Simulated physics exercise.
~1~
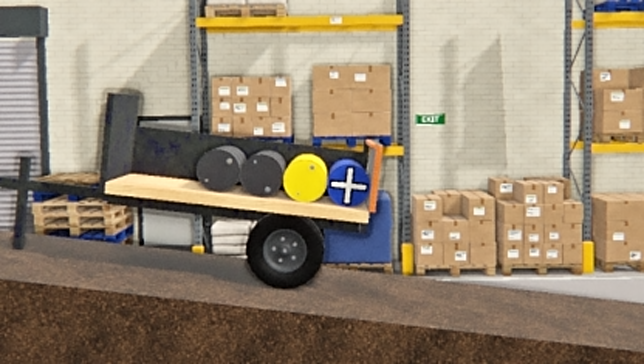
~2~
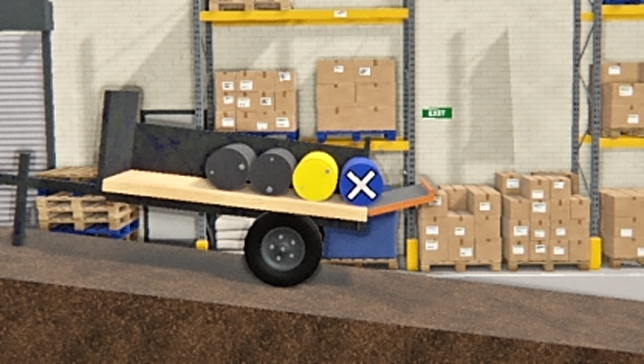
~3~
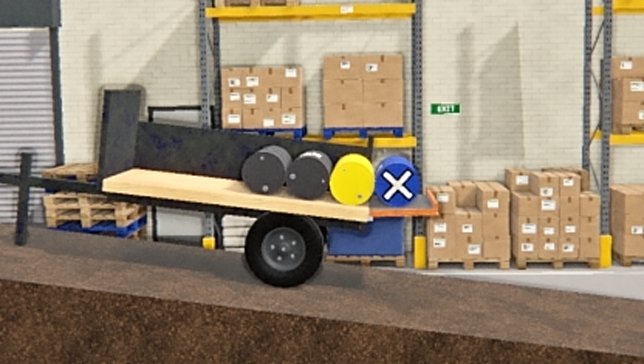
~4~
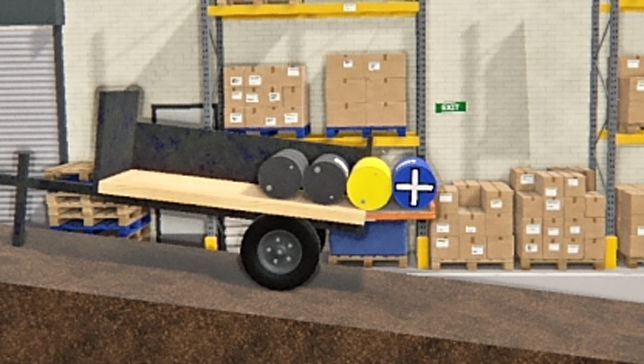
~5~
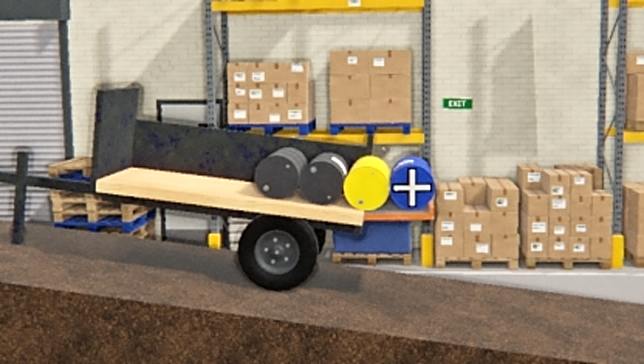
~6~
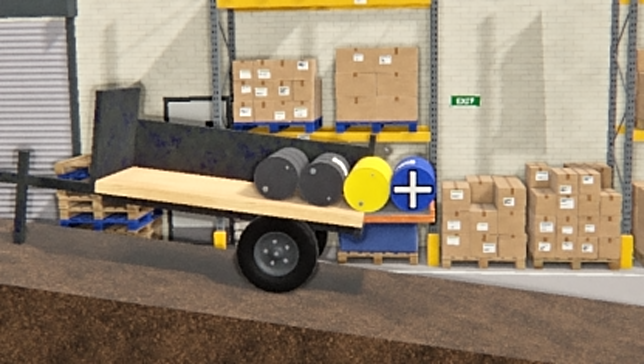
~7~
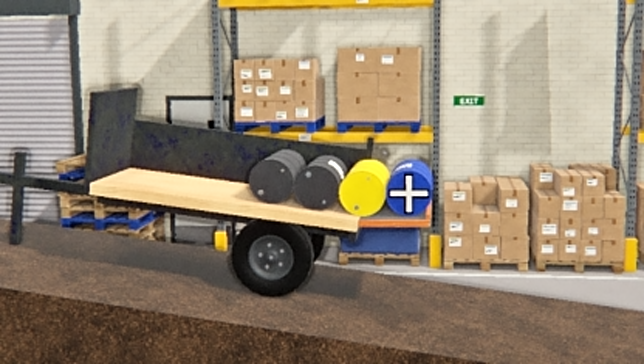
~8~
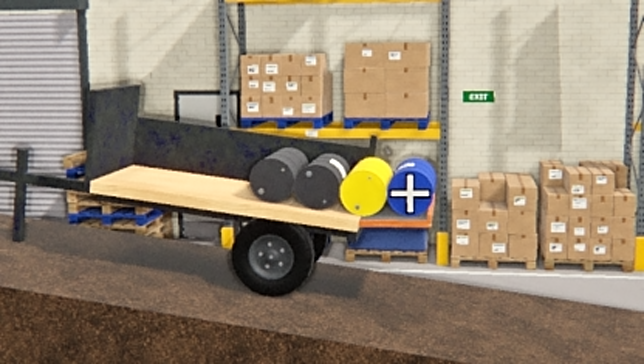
Trailer gate swinging down on a slope as four drums roll right, the blue one stopping on the lowered gate, none falling.
